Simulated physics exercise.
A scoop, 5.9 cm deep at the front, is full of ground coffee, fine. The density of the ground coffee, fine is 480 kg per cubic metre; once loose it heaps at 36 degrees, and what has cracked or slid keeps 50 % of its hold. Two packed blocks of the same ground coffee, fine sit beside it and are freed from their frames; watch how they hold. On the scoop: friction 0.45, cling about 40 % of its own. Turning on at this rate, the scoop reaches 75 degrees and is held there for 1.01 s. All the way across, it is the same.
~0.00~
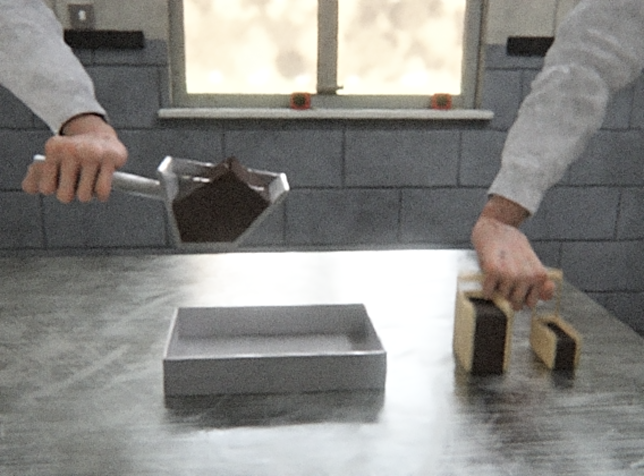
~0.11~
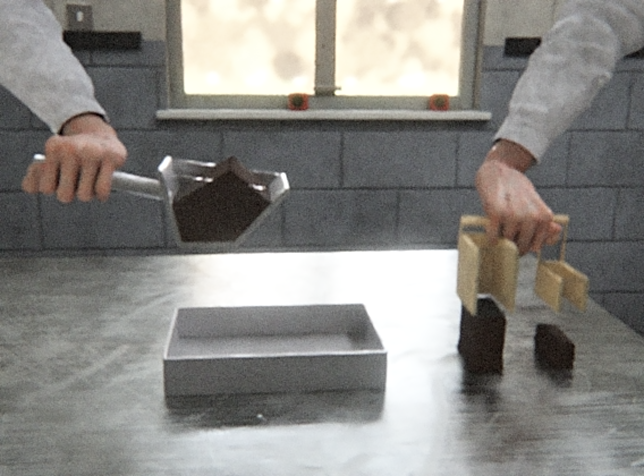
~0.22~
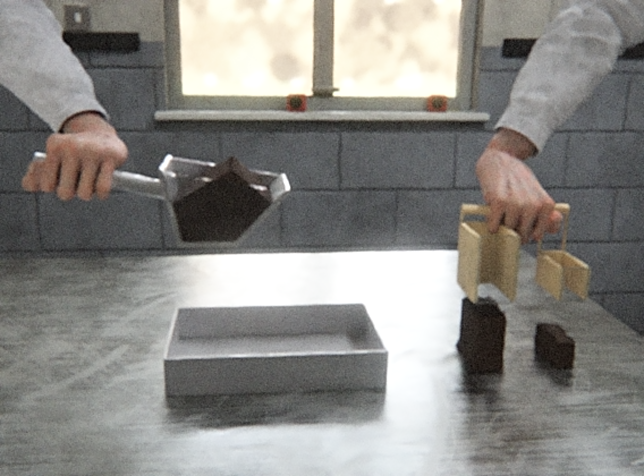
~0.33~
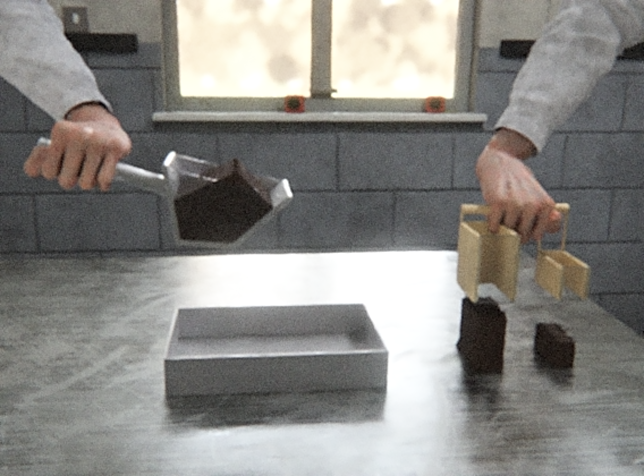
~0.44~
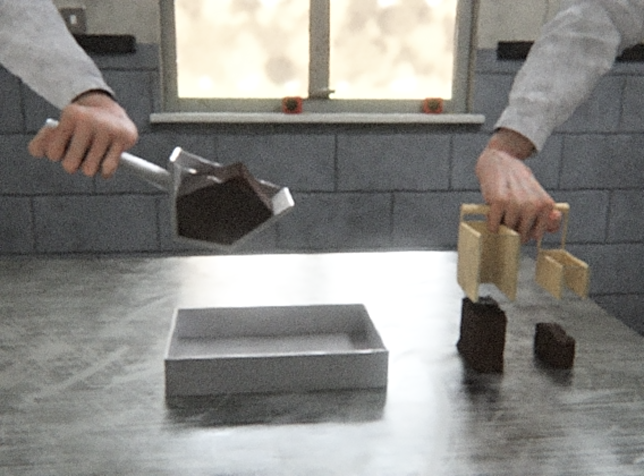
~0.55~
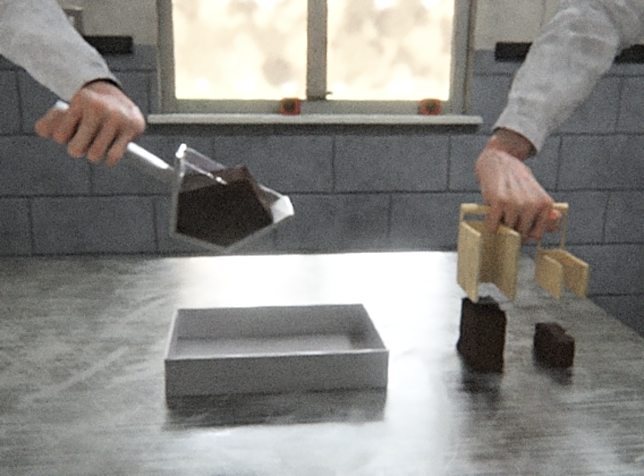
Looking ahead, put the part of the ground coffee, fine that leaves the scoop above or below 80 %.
The answer is below 80 %.
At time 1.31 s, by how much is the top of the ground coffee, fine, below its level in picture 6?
Measured change: Around 0.0 cm.
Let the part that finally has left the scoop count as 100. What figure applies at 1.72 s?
It comes to around 60 percent.
After 0.90 s, the scoop is at 41 degrees and 0 % has left it.
After 1.31 s, the scoop is at 66 degrees and 0 % has left it.
After 1.72 s, the scoop is at 75 degrees and 47 % has left it.
After 2.14 s, the scoop is at 75 degrees and 61 % has left it.
After 2.52 s, the scoop is at 75 degrees and 74 % has left it.
